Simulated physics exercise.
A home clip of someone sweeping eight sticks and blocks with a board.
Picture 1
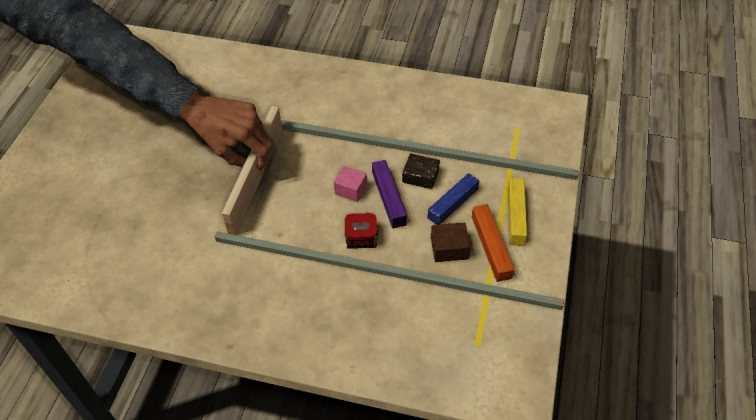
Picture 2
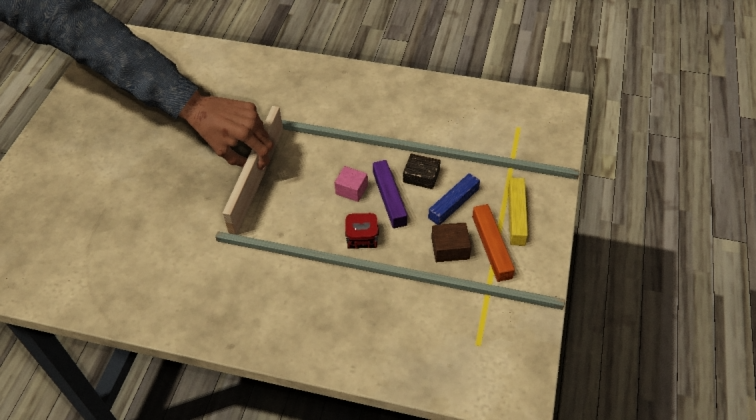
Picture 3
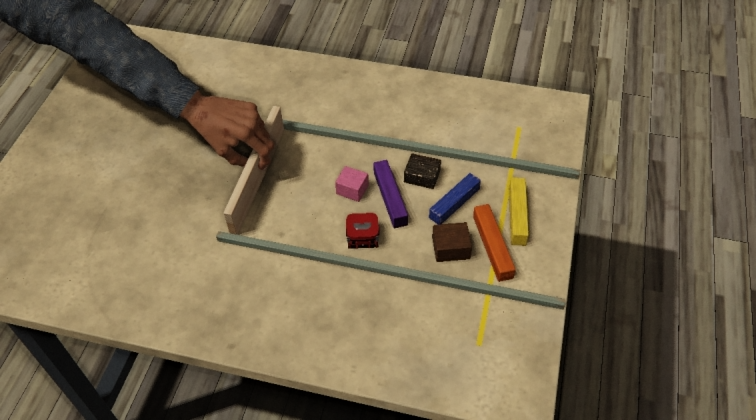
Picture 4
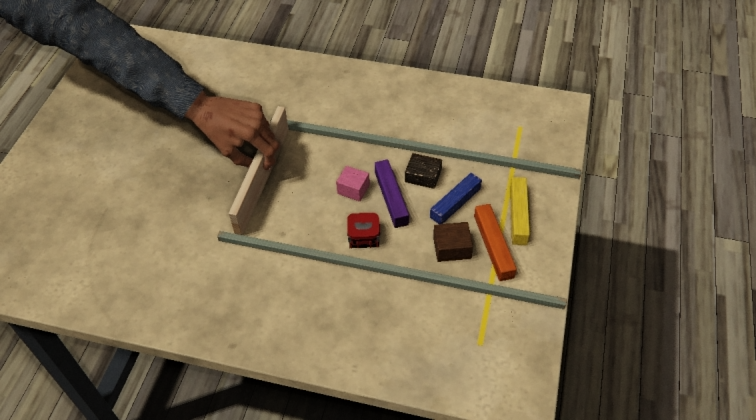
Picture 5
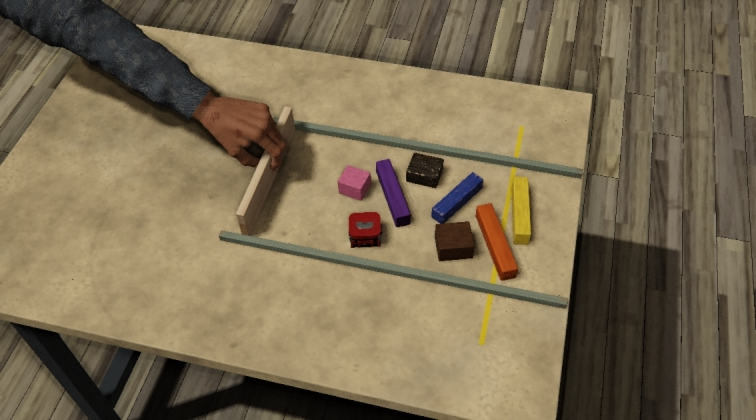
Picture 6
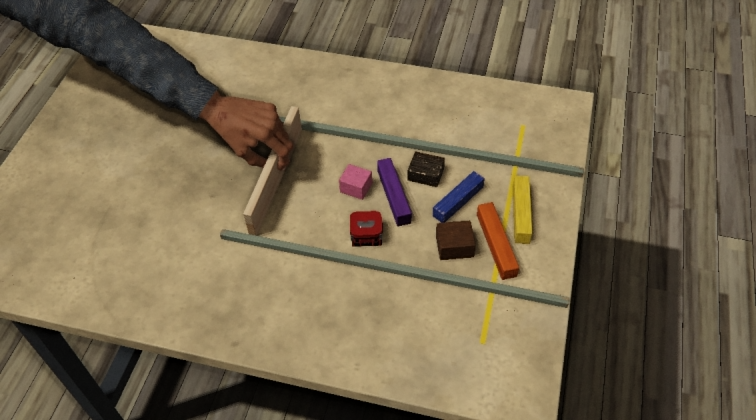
A pale, mottled tabletop stands on a grey-brown plank floor, seen from above at an angle. Between two grey-green rails lie pink, red, black and brown blocks and purple, blue, orange and yellow sticks, with a yellow line at the right. A hand in a dark grey sleeve slides an upright wooden board slightly right, not touching the pieces, while the view barely shifts.
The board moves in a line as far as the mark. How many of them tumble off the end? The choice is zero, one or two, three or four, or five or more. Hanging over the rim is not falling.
Outcome: The number that fall off is one or two.
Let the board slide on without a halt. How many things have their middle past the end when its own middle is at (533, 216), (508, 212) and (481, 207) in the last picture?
Past the end: 5, 2 and 0.
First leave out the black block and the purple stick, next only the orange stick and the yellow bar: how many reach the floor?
It would be 0 and 0.
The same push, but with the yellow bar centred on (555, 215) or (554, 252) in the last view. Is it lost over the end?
The yellow bar drops off; comes down.
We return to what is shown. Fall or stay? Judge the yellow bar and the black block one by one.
The yellow bar falls; the black block remains up.
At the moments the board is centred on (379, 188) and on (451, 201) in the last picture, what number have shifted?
First 4, then 8.
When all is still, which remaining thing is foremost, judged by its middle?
The orange stick ends nearest.
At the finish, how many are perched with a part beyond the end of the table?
The number is 3.
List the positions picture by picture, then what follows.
In the first frame, yellow bar (517, 211); orange stick (492, 242); brown block (450, 242); board (255, 169); tape (500, 225).
In the second frame, orange stick (493, 242); blue bar (454, 199).
In the third frame, brown block (452, 242); purple stick (390, 193).
In the fourth frame, yellow bar (519, 210); pink block (353, 184).
In the fifth frame, orange stick (496, 241); black block (425, 170).
In the sixth frame, yellow bar (522, 209); orange stick (497, 240); brown block (455, 240); board (275, 169); tape (505, 223).
Soon after, none off yet; yellow bar at rest near (522, 209); orange stick at rest near (497, 240); brown block at rest near (455, 240).
After that, none off yet; yellow bar moving near (529, 210); orange stick displaced a little near (510, 246); brown block displaced a little near (472, 248).
In the end, the number that fall off is one or two; gone, yellow bar.
